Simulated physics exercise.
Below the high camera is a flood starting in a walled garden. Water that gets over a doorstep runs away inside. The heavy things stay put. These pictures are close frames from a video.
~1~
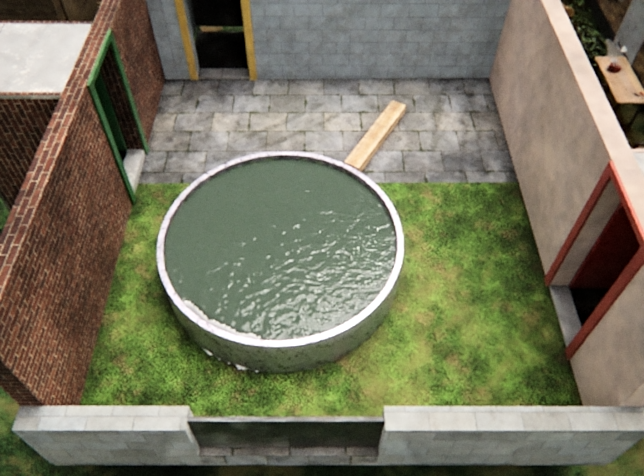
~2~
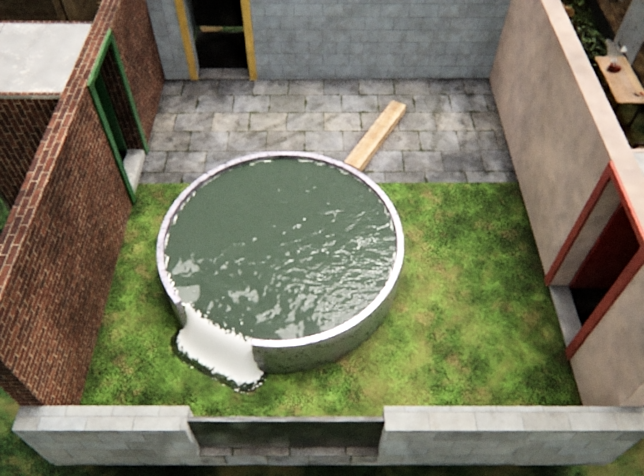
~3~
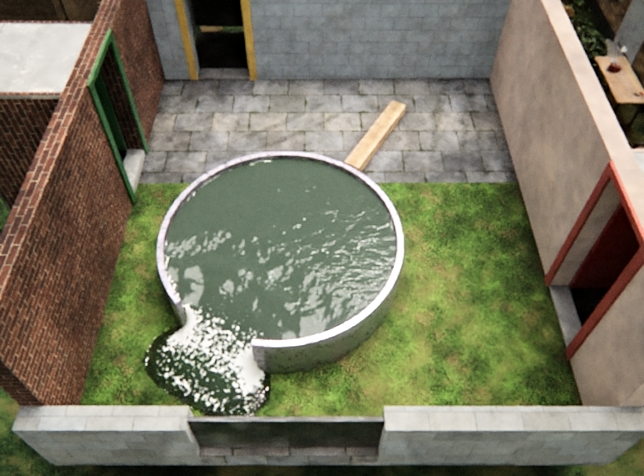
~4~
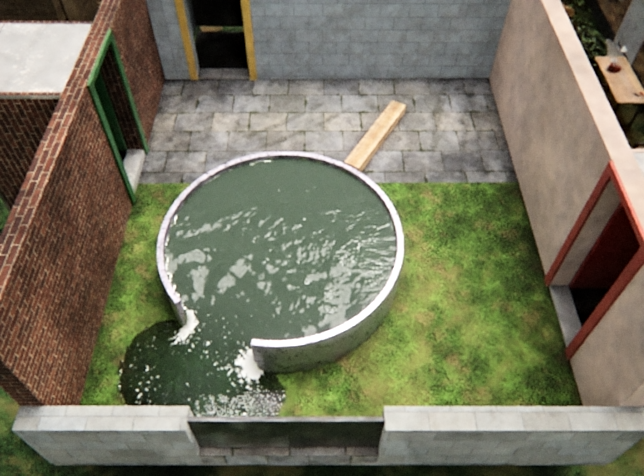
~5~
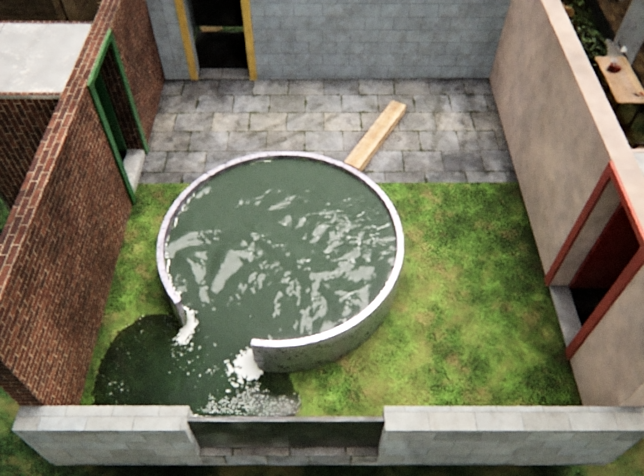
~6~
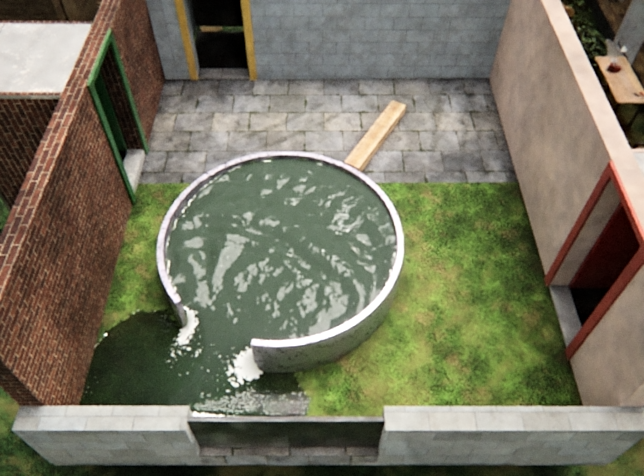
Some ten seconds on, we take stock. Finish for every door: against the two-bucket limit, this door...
The yellow door surpasses it; the red door surpasses it; the green door remains within it.
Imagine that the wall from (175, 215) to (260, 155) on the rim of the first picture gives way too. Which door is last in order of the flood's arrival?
The red door, I'd guess.
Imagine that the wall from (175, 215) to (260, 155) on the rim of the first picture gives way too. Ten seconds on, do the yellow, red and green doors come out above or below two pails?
The yellow one tops the mark; the red one falls short; the green one tops the mark.
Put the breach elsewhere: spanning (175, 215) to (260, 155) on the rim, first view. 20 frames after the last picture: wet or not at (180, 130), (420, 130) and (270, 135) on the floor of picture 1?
Soaked, untouched, soaked.
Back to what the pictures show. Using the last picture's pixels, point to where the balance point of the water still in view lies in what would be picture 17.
About (251, 297) in the last view.
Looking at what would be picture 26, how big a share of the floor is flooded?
Estimated share: Around 45 %.
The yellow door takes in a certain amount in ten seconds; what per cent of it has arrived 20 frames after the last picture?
I'd say some 0 per cent.
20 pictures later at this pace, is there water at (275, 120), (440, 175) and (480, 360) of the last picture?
Result, in order: Unflooded / unflooded / waterlogged.
A moment on, water covers 10 % of the floor; the yellow door not reached, the red door not reached, the green door not reached.
Next, water covers 20 % of the floor; the yellow door not reached, the red door not reached, the green door not reached.
Then, water covers 45 % of the floor; the yellow door not reached, the red door not reached, the green door wet at the sill, nothing in.
Later, water covers 75 % of the floor; the yellow door far over two buckets in, the red door under two buckets in, the green door wet at the sill, nothing in.
In the end, water covers 100 % of the floor; the yellow door far over two buckets in, the red door over two buckets in, the green door wet at the sill, nothing in.
